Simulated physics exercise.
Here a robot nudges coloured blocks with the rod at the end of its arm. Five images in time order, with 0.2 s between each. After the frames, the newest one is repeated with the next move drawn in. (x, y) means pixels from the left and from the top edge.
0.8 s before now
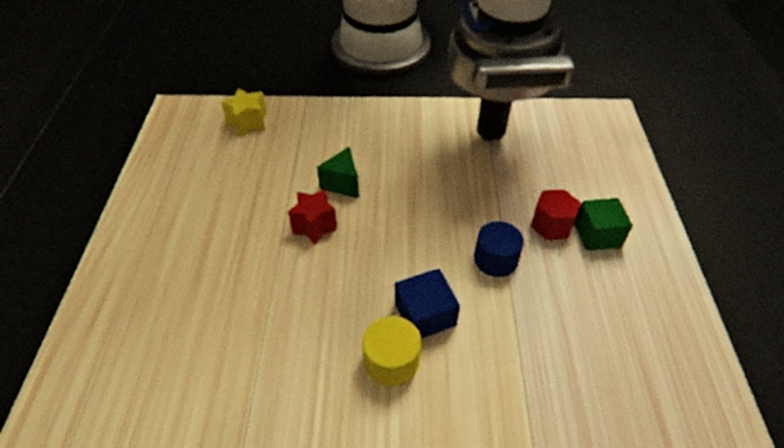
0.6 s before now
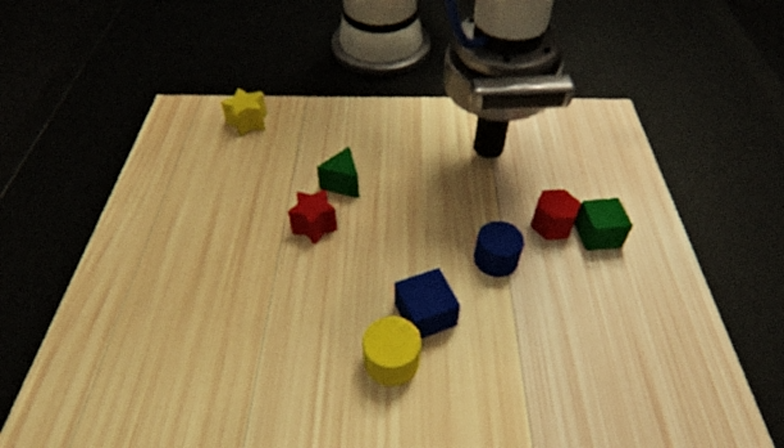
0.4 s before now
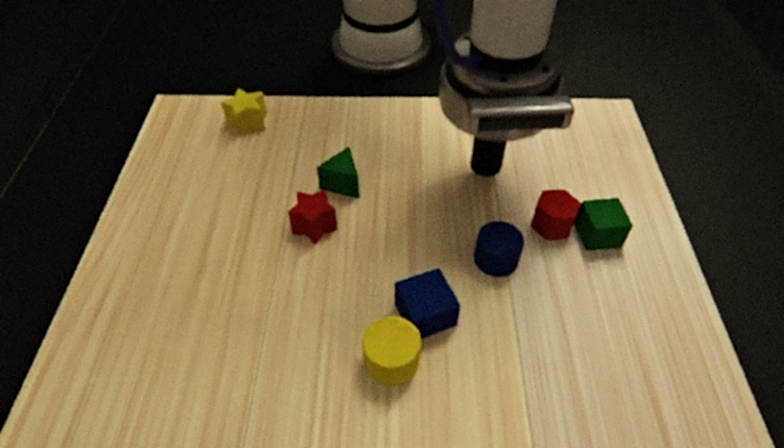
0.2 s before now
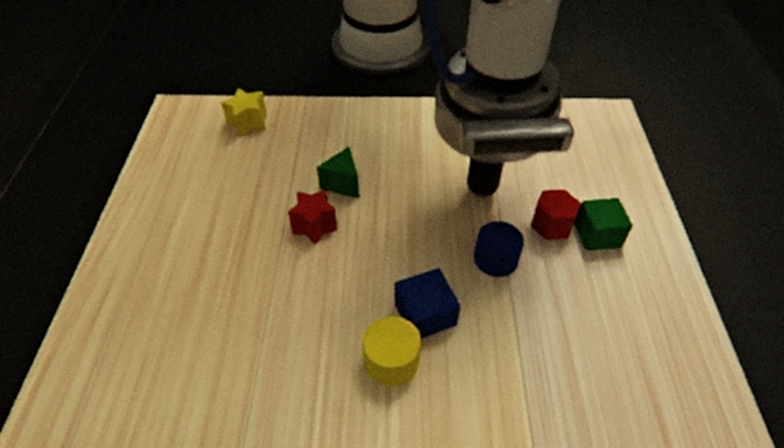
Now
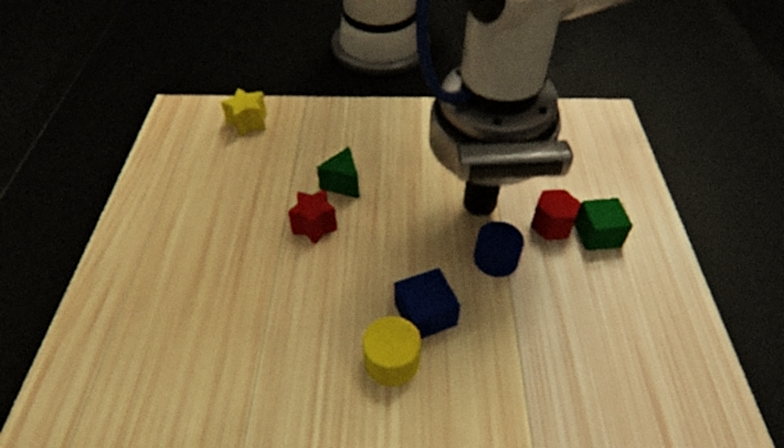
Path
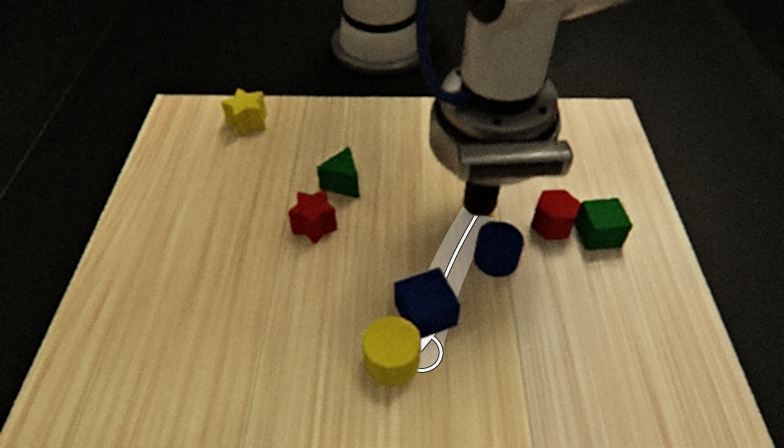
A robot arm with a dark rod at its end reaches over a pale wooden board on a dark surface, seen from above at an angle by a still camera. A yellow star, green triangle and red star lie to the left, blue and yellow blocks near the middle, and red and green blocks to the right. The rod moves steadily nearer, drifting slightly left toward the blue cylinder, while every block stays still.
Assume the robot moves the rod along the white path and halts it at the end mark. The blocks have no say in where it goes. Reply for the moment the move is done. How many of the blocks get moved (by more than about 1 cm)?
The answer is two blocks.
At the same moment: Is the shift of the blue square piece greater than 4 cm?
It seems so.
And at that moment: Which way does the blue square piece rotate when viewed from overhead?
From above, the blue square piece will be seen to turn anti-clockwise.
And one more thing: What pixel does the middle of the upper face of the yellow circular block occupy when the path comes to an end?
Its top centre is at about (351, 407).
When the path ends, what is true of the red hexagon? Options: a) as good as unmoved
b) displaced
The one that fits is a, as good as unmoved.
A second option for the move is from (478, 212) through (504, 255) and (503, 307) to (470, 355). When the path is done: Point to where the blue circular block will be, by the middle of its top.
When the path ends, it will be at (502, 376).
The line goes from (478, 212) over (457, 252) and (437, 297) to (421, 352).
What follows on the original path. One third of the way, rod at (457, 245); nothing pushed yet.
Two thirds of the way, rod at (438, 292); yellow circular block at (381, 358); blue square piece at (422, 322).
At the end, rod at (421, 345); yellow circular block at (351, 407); blue square piece at (418, 384), turned 35° anticlockwise; blue circular block unmoved; red hexagon unmoved.
